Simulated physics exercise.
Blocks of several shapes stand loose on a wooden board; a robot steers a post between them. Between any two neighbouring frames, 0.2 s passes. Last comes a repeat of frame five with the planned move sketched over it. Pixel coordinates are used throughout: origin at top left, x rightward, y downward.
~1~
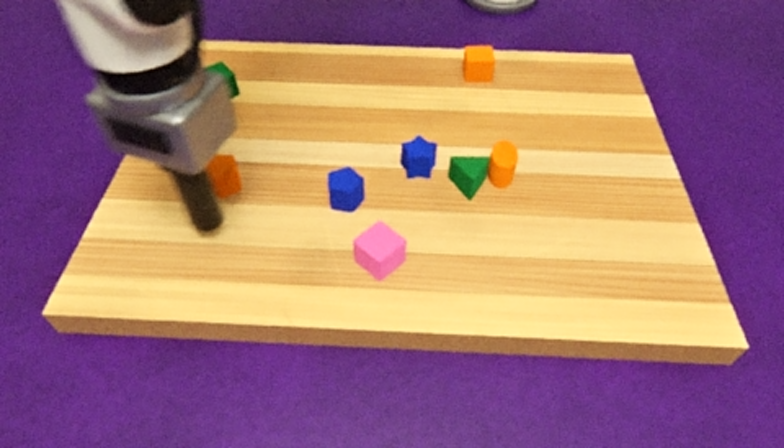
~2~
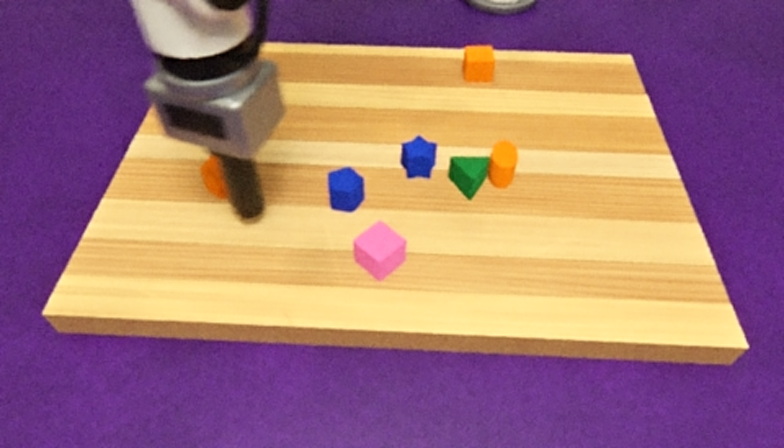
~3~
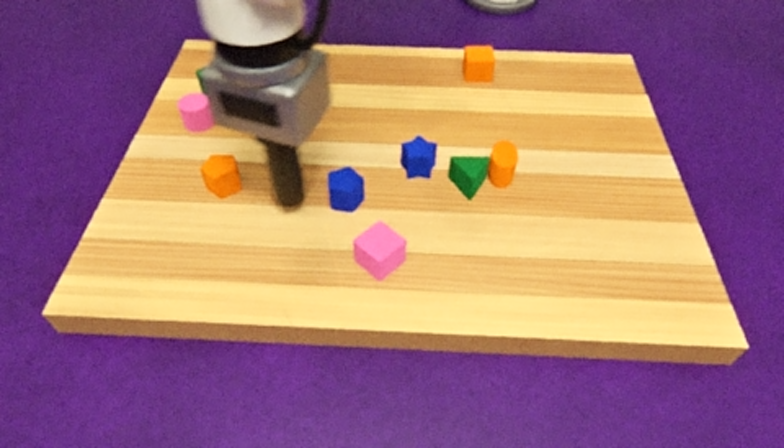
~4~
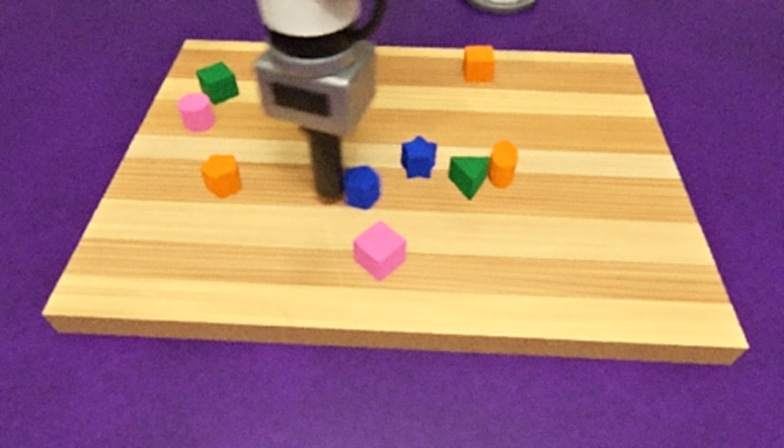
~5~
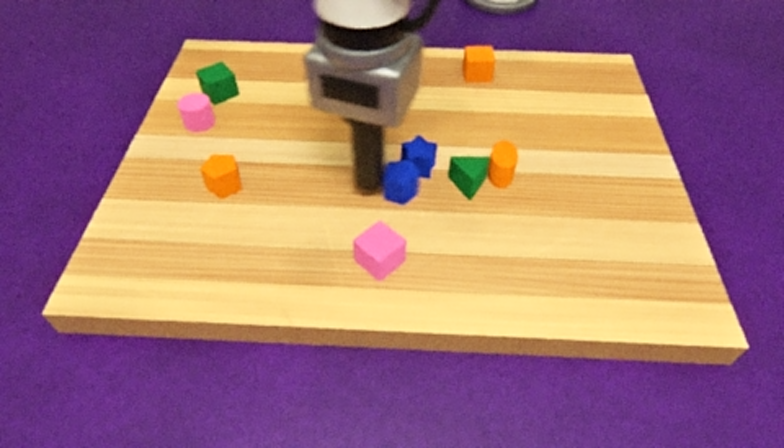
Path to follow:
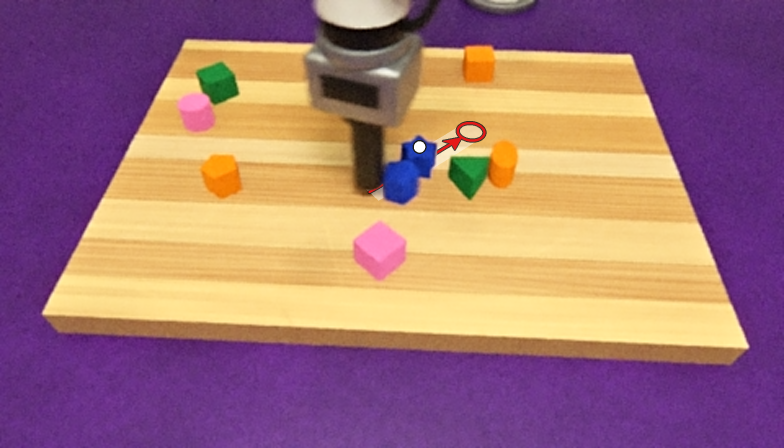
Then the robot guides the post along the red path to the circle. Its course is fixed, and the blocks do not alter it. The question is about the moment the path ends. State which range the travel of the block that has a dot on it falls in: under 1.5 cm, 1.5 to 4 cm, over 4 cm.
Net shift: Above 4 cm.
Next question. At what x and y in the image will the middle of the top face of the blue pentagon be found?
I predict (425, 169).
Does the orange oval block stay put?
Yes - that is the case.
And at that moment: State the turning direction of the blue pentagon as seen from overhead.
It turns clockwise.
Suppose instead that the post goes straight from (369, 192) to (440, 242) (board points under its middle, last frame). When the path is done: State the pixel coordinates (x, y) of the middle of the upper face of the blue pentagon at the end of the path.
By then it is at (421, 175).
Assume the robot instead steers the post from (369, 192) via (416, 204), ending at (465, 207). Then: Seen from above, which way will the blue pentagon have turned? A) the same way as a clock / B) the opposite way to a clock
That would be B.
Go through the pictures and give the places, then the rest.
Tip of the post at (207, 220), middles of tops, blue pentagon at (344, 179), blue star-shaped block at (420, 147), green triangular piece at (471, 163), orange oval block at (505, 153), in the first picture.
Post at (250, 207), nothing pushed, in the second picture.
Post at (290, 196), nothing pushed, in the third picture.
Post at (330, 187), blue pentagon at (361, 176), in the fourth picture.
Post at (369, 180), blue pentagon at (401, 171), blue star-shaped block at (420, 147), green triangular piece at (471, 163), orange oval block at (505, 153), in the fifth picture.
The line goes from (369, 192) to (471, 132); the dot is on the blue star-shaped block.
The first path, step by step. One third of the way, post at (407, 158); blue pentagon at (425, 169), turned 35° clockwise; blue star-shaped block at (433, 141).
Two thirds of the way, post at (442, 138); blue pentagon at (425, 169), turned 40° clockwise; blue star-shaped block at (467, 122).
At the end, post at (473, 119); blue pentagon at (425, 169), turned 40° clockwise; blue star-shaped block at (498, 105); green triangular piece unmoved; orange oval block unmoved.
